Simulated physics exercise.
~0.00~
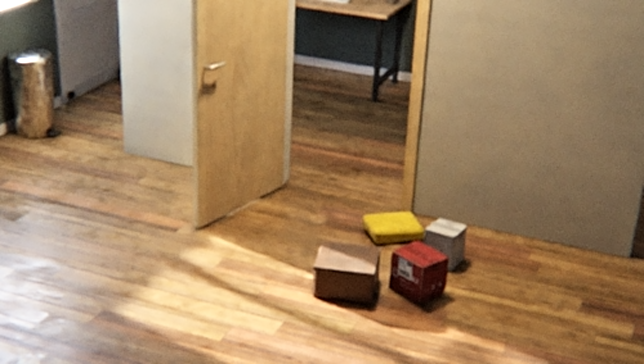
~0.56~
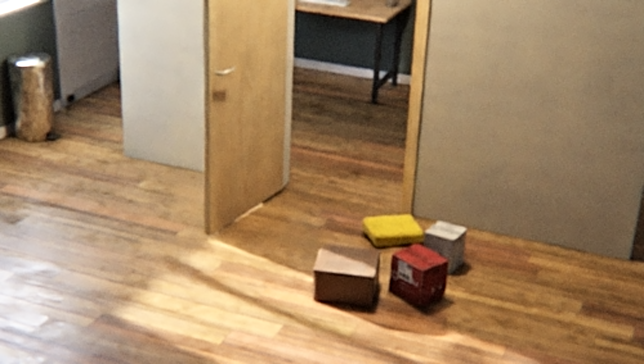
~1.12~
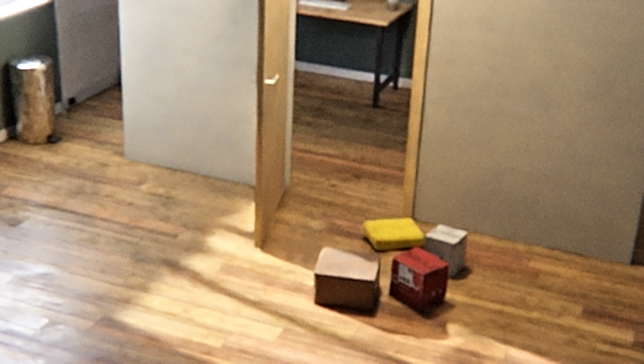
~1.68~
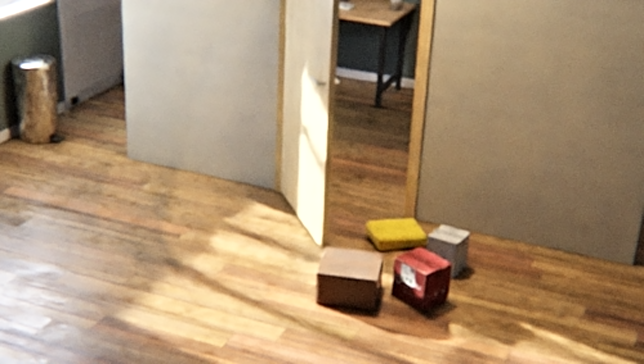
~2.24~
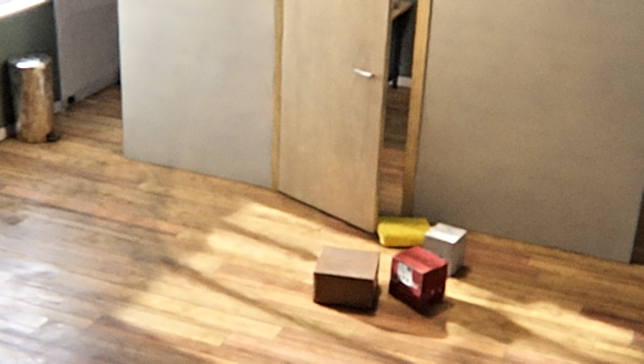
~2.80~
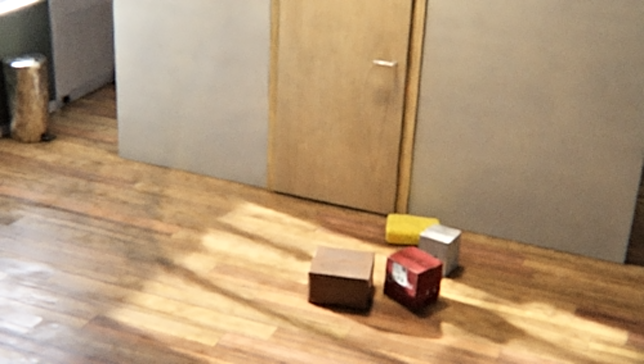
A wooden door swung steadily toward its frame, nudging a yellow cushion slightly to the right as it closed, and ended up fully shut, while the brown box, red parcel and white parcel on the wooden floor stayed where they were.
